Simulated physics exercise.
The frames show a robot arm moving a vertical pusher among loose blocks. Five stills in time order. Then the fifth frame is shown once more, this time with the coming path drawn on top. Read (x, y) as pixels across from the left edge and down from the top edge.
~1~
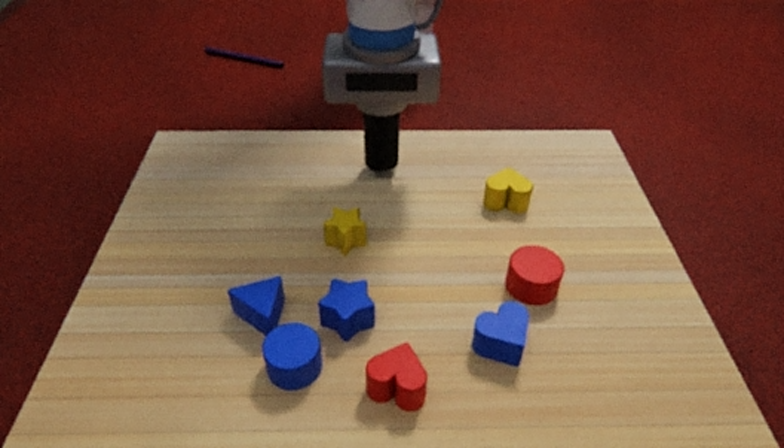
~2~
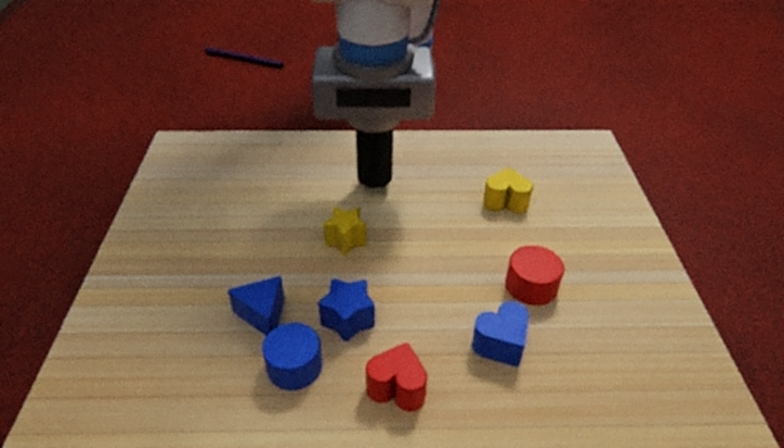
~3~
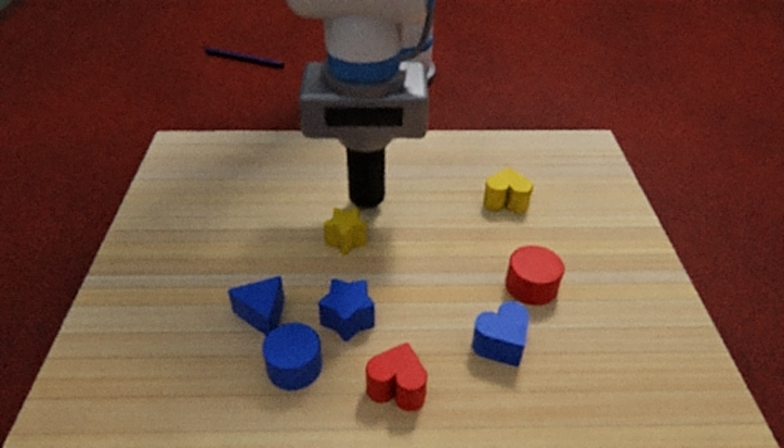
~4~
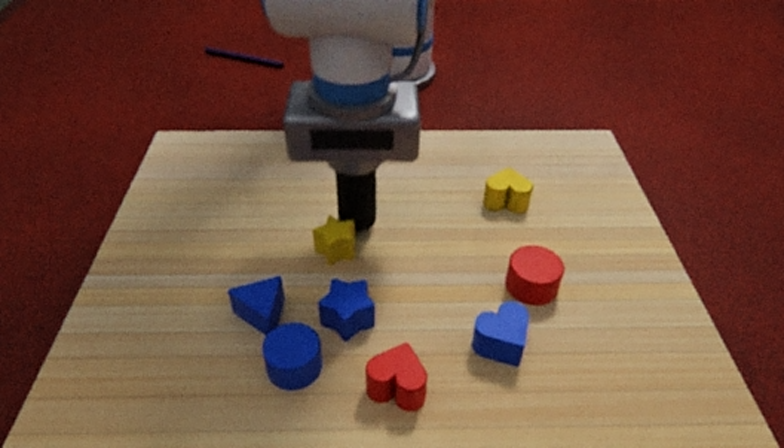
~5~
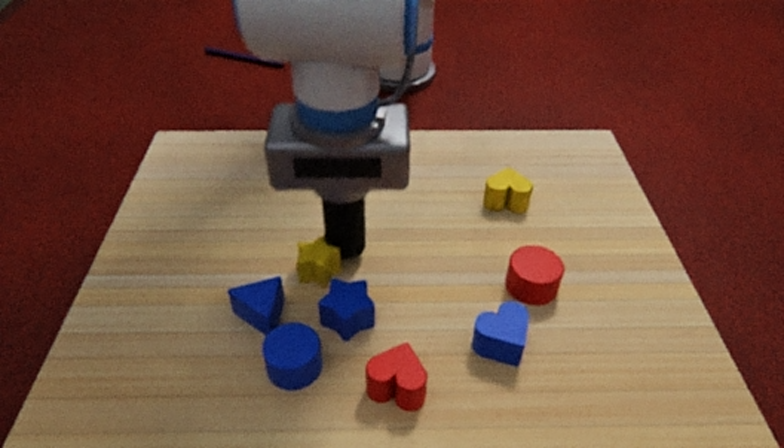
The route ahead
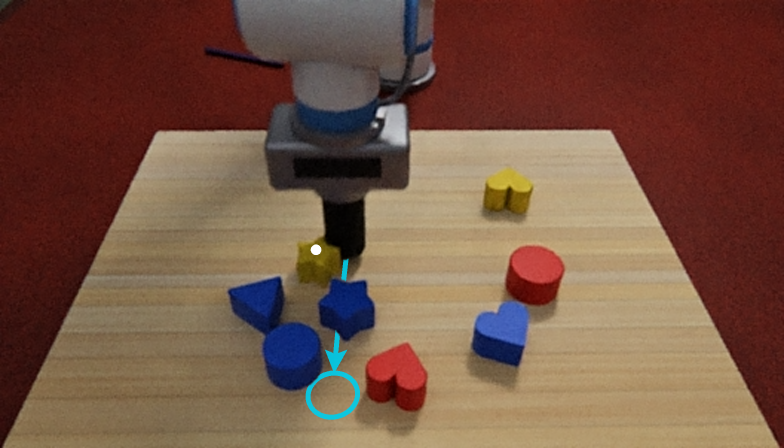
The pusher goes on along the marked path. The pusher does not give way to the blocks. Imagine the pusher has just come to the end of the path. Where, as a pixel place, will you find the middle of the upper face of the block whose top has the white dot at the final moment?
For the centre of its top, I'd go with (302, 270).
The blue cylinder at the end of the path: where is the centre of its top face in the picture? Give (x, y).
Expect it around (276, 364).
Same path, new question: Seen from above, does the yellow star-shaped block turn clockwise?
It seems so.
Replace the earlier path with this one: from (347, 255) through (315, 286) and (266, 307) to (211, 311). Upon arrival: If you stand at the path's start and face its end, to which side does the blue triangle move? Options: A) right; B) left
Option B.
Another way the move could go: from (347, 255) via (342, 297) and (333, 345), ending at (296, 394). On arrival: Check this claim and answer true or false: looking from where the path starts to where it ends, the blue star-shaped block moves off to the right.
My answer: False.
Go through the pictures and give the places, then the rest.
The first picture shows pusher tip at (382, 162); block tops, blue cylinder at (291, 344); yellow star-shaped block at (345, 218); blue star-shaped block at (347, 296); red heart-shaped block at (398, 366).
The second picture shows pusher at (375, 178); blocks unchanged.
The third picture shows pusher at (367, 197); blocks unchanged.
The fourth picture shows pusher at (357, 219); yellow star-shaped block at (335, 229).
The fifth picture shows pusher at (346, 246); blue cylinder at (291, 344); yellow star-shaped block at (316, 250); blue star-shaped block at (347, 296); red heart-shaped block at (398, 366).
Path on the board, from (347, 255) directly to (333, 394); the dot is on the yellow star-shaped block.
The first path, step by step. One third of the way, pusher at (341, 286); yellow star-shaped block at (302, 269), turned 50° clockwise; blue star-shaped block at (349, 305), turned 15° anticlockwise.
Two thirds of the way, pusher at (336, 332); yellow star-shaped block at (302, 270), turned 55° clockwise; blue star-shaped block at (347, 356), turned 20° anticlockwise.
At the end, pusher at (332, 386); blue cylinder at (276, 364); yellow star-shaped block at (302, 270), turned 55° clockwise; blue star-shaped block at (347, 415), turned 25° anticlockwise; red heart-shaped block at (408, 384), turned 50° anticlockwise.
